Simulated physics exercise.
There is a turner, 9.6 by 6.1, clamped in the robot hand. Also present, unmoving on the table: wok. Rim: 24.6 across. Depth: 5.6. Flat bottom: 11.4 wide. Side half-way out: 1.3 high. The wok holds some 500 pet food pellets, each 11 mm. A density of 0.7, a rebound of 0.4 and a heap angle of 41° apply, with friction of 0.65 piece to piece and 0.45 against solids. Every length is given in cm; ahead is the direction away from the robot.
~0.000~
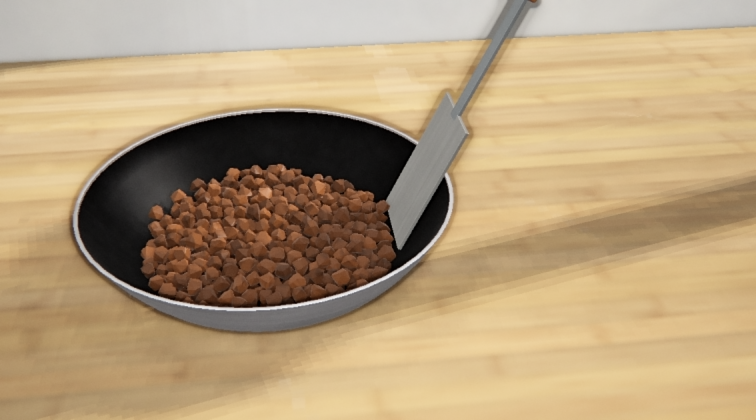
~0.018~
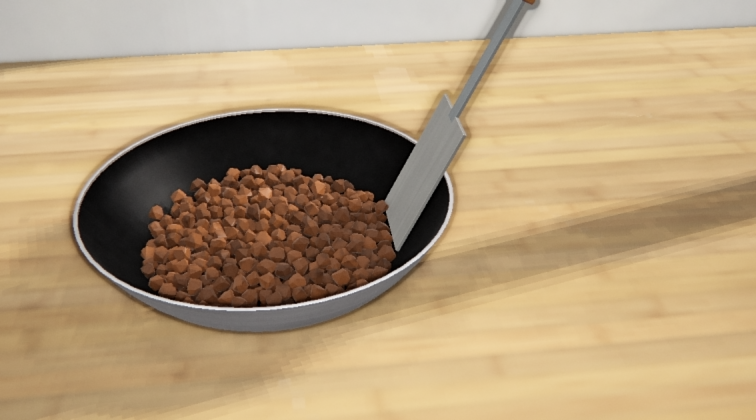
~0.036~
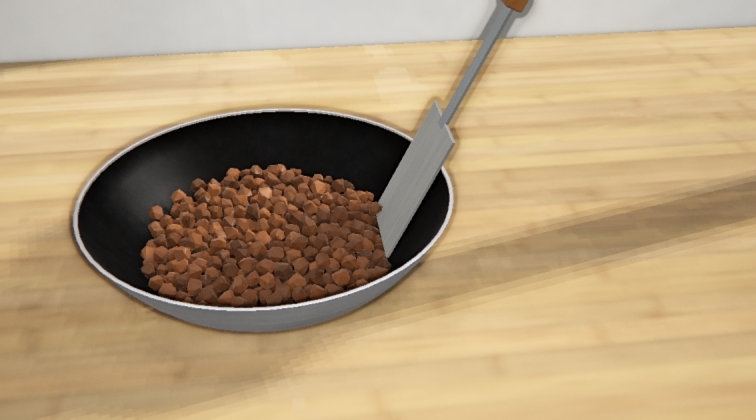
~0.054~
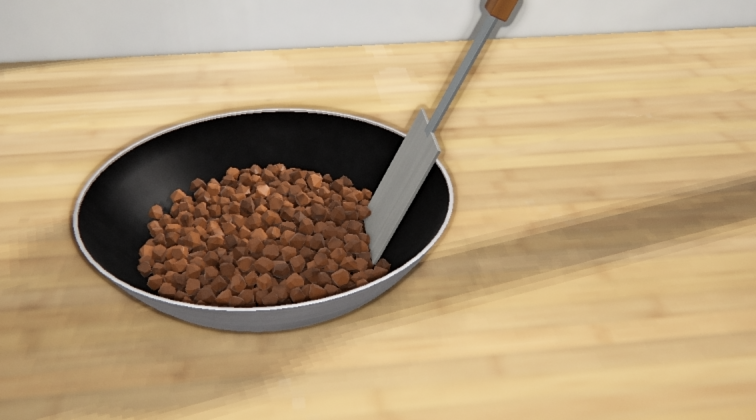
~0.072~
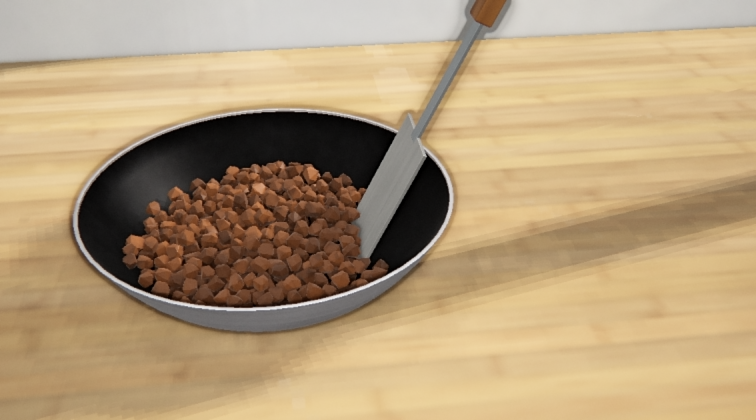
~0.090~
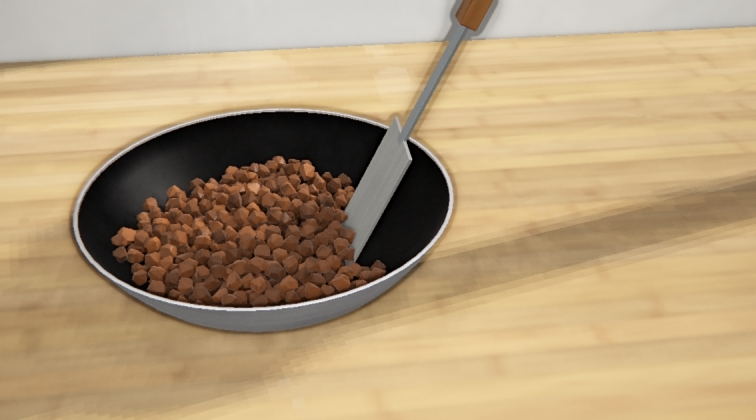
Black wok of brown pellets sitting on a wooden table as a metal turner slides left, pushing the pile leftward.
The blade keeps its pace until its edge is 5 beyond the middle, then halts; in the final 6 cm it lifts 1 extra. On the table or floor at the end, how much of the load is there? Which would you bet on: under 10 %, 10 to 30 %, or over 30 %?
I would bet on under 10 %.
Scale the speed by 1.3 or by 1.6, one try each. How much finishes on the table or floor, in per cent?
Estimates, in order: 5 % and 5 %.
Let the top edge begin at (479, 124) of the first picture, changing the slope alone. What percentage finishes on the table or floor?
Roughly 5%.
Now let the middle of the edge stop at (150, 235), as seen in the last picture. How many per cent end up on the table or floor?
Approximately 20 per cent, I reckon.
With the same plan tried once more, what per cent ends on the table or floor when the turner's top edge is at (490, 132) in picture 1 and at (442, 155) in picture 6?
Roughly 0 %.
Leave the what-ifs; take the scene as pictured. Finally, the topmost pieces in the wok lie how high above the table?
Some 7.0 cm above the table.
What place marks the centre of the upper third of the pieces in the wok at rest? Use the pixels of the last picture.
It is centred near (143, 213).
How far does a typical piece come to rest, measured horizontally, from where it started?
Around 4 cm, measured level.
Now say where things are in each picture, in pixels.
The turner top edge at (457, 112), sloping 64°; upper third of the load around (263, 227), from x 150 to 385, top at y 170; 503 in the wok, in the first frame.
The turner top edge at (455, 113), sloping 64°; upper third of the load around (263, 227), from x 150 to 385, top at y 170, in the second frame.
The turner top edge at (445, 121), sloping 64°; upper third of the load around (264, 227), from x 150 to 385, top at y 170, in the third frame.
The turner top edge at (431, 129), sloping 64°; upper third of the load around (264, 226), from x 145 to 380, top at y 170, in the fourth frame.
The turner top edge at (417, 134), sloping 64°; upper third of the load around (253, 226), from x 130 to 380, top at y 165, in the fifth frame.
The turner top edge at (403, 137), sloping 64°; upper third of the load around (244, 226), from x 120 to 380, top at y 165; 503 in the wok, in the sixth frame.
After 0.16 s, sloping 64°, highest piece 5 above the table; 503 in the wok.
After 0.23 s, sloping 64°, highest piece 7 above the table; 503 in the wok.
After 0.47 s, sloping 64°, highest piece 7 above the table; 481 in the wok, 21 on the table or floor, 1 on the blade or in flight.
After 1.52 s, sloping 64°, highest piece 7 above the table; 480 in the wok, 23 on the table or floor.
In the end, 480 in the wok, 23 on the table or floor. That is 5 % on the table or floor.
